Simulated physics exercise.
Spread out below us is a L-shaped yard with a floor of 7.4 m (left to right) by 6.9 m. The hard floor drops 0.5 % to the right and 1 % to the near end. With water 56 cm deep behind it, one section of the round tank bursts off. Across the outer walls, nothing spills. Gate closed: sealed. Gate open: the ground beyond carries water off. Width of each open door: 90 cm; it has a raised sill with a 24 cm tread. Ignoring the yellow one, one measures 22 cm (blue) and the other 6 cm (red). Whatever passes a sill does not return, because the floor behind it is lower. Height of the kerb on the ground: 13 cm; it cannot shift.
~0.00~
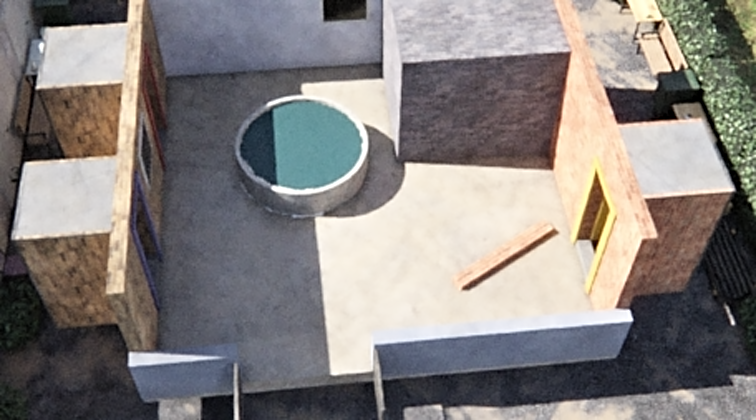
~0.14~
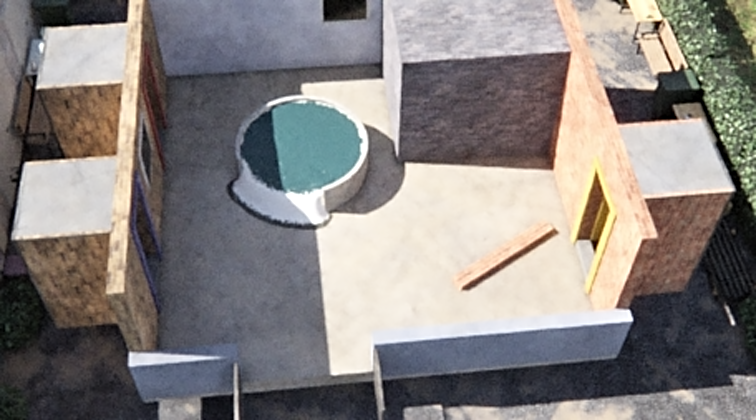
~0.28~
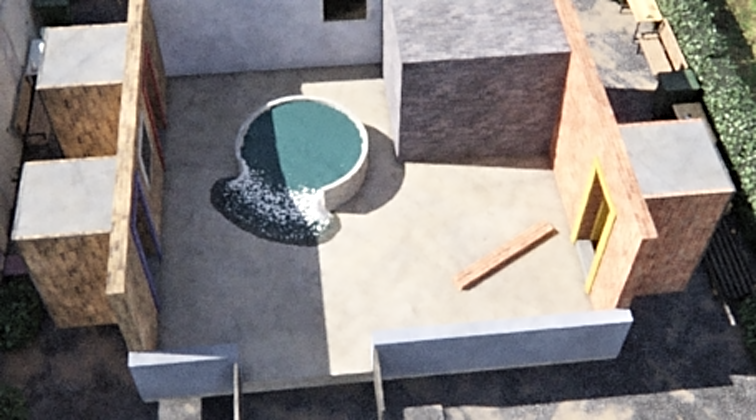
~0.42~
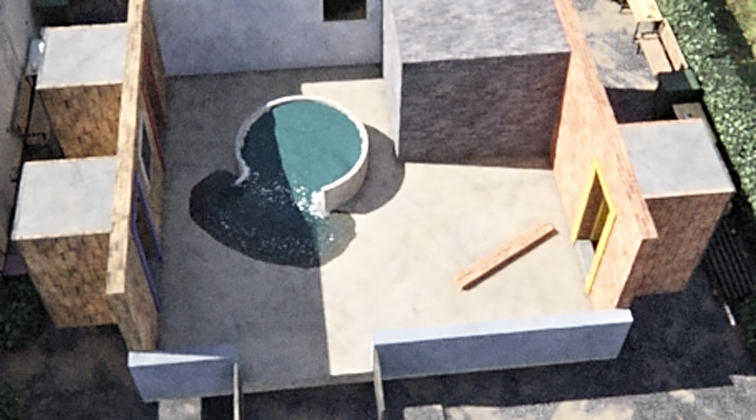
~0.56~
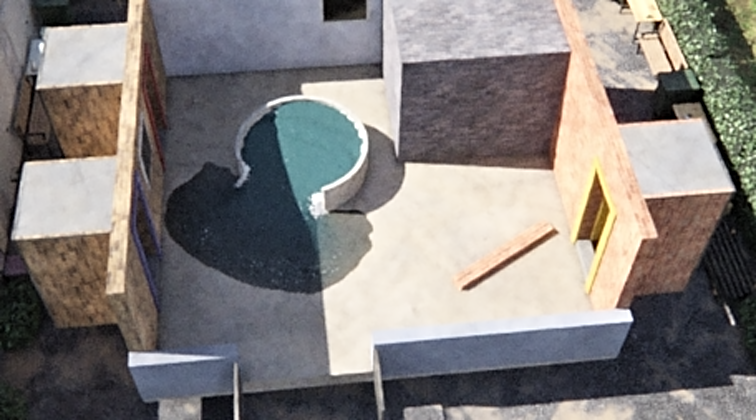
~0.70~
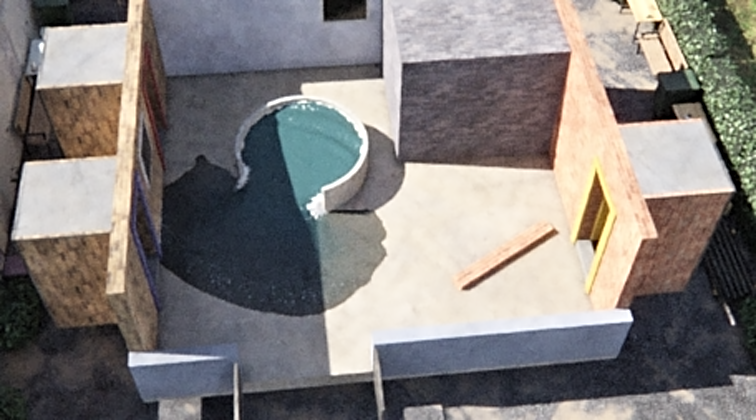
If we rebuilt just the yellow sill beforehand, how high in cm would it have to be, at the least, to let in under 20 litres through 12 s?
I would say 6.5 cm at minimum.
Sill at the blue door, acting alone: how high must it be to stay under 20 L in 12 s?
At the blue door you'd want roughly 16 cm.
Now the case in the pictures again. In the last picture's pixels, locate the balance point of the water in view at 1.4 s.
(279, 205), roughly.
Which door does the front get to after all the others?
Answer: The yellow door.
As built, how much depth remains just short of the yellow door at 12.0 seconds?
Lab note: Depth approx. 8.5 cm.
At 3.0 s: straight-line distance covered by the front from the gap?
It gets close to 5.0 metres out.
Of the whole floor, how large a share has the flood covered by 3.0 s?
Some 40 in a hundred.
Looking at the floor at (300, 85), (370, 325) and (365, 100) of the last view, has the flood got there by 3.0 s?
Untouched, awash, untouched.
After 1.4 s water covers 35 % of the floor, deepest (24 cm) near (281, 216); it has not reached the yellow door.
After 3.0 s water covers 40 % of the floor, deepest (34 cm) near (156, 377); it has not reached the yellow door.
After 12.0 s water covers 85 % of the floor, deepest (12 cm) near (581, 339); 9 cm at the yellow door, 0 litres in over its 15 cm sill.
At the yellow door as built, the water arrived by 6.1 s and peaked near 11 cm at 6.4 s.
Run again over the same 12 s with other heights there, 29 litres in over 6 cm, 5 litres over 8.5 cm. The limit of 20 litres is kept from about 6.5 cm up.
